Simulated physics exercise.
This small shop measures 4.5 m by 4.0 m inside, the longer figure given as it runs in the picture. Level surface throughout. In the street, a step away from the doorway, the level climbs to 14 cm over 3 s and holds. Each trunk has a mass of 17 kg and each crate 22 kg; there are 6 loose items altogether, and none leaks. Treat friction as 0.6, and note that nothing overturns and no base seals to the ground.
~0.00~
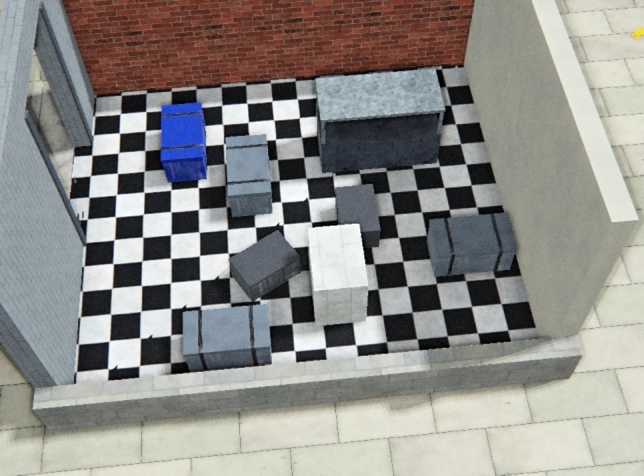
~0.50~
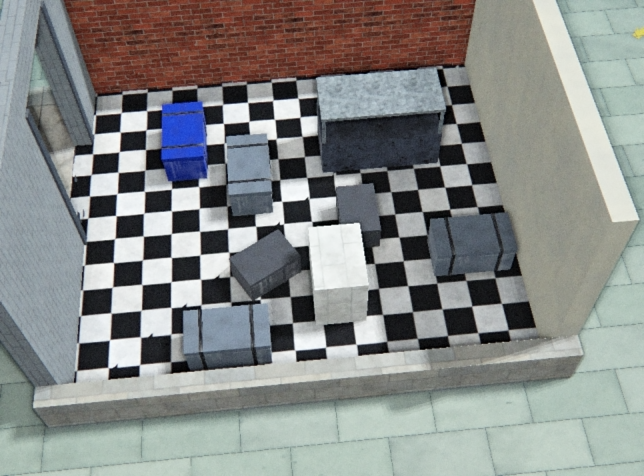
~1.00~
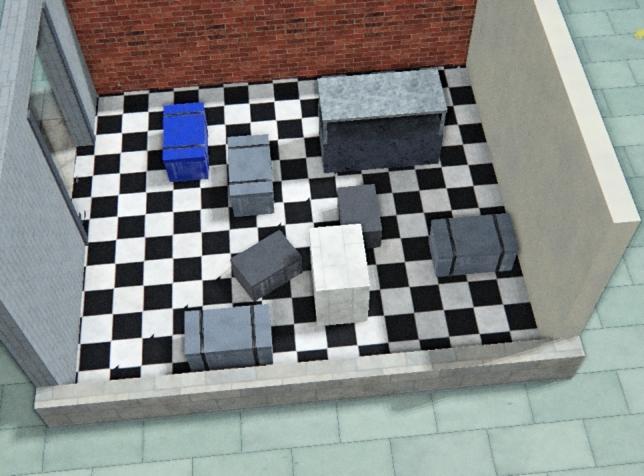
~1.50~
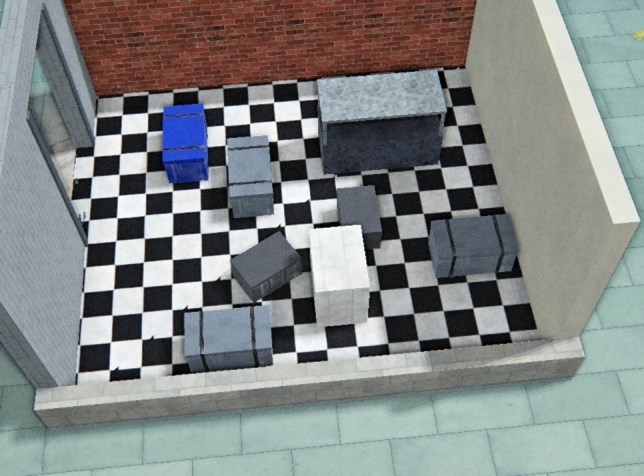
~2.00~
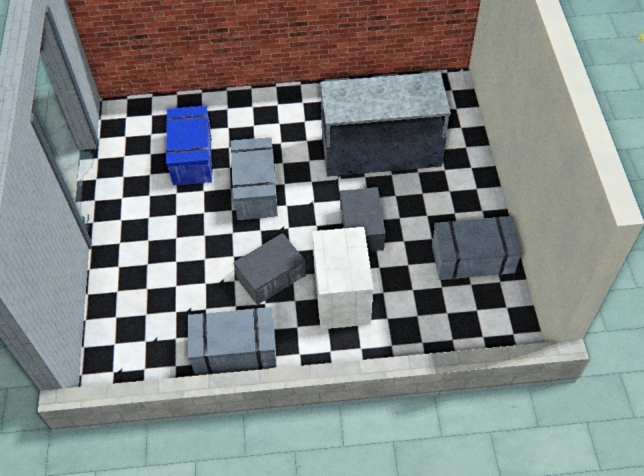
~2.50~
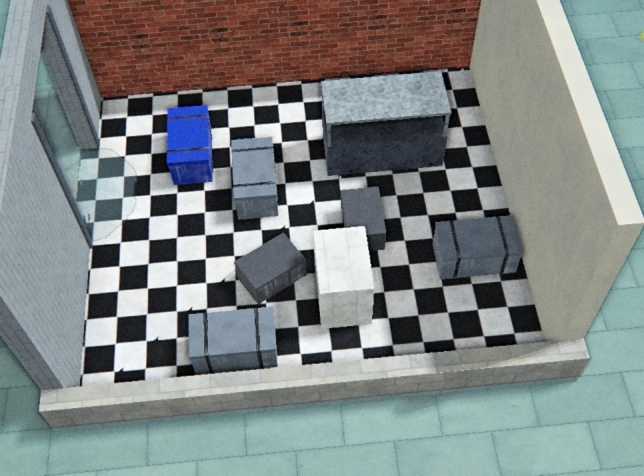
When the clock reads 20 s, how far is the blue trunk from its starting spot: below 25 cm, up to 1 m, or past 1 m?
Is swept away.
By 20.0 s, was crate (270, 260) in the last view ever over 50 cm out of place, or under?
It is less.
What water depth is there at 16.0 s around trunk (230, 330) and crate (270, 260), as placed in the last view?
About 7 and 8 cm.
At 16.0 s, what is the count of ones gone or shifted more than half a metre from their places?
By my reckoning, 3.
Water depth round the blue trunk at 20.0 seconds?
Somewhere close to 12 cm.
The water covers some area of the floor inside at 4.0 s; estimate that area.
Roughly 3.0 m2 of it is wet.
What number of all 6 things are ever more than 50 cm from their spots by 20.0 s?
I make it 5.
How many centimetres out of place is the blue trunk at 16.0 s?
I'd put it at around 300 cm.
After 4.0 s the blue trunk is near (202, 131), 0.2 m from its start, aground; 0 afloat.
After 9.0 s the blue trunk is near (358, 89), 2.0 m from its start, aground; 1 afloat.
After 16.0 s the blue trunk is near (462, 102), 3.1 m from its start, afloat; 4 afloat.
After 20.0 s the blue trunk is near (504, 217), 3.5 m from its start, afloat; 5 afloat.
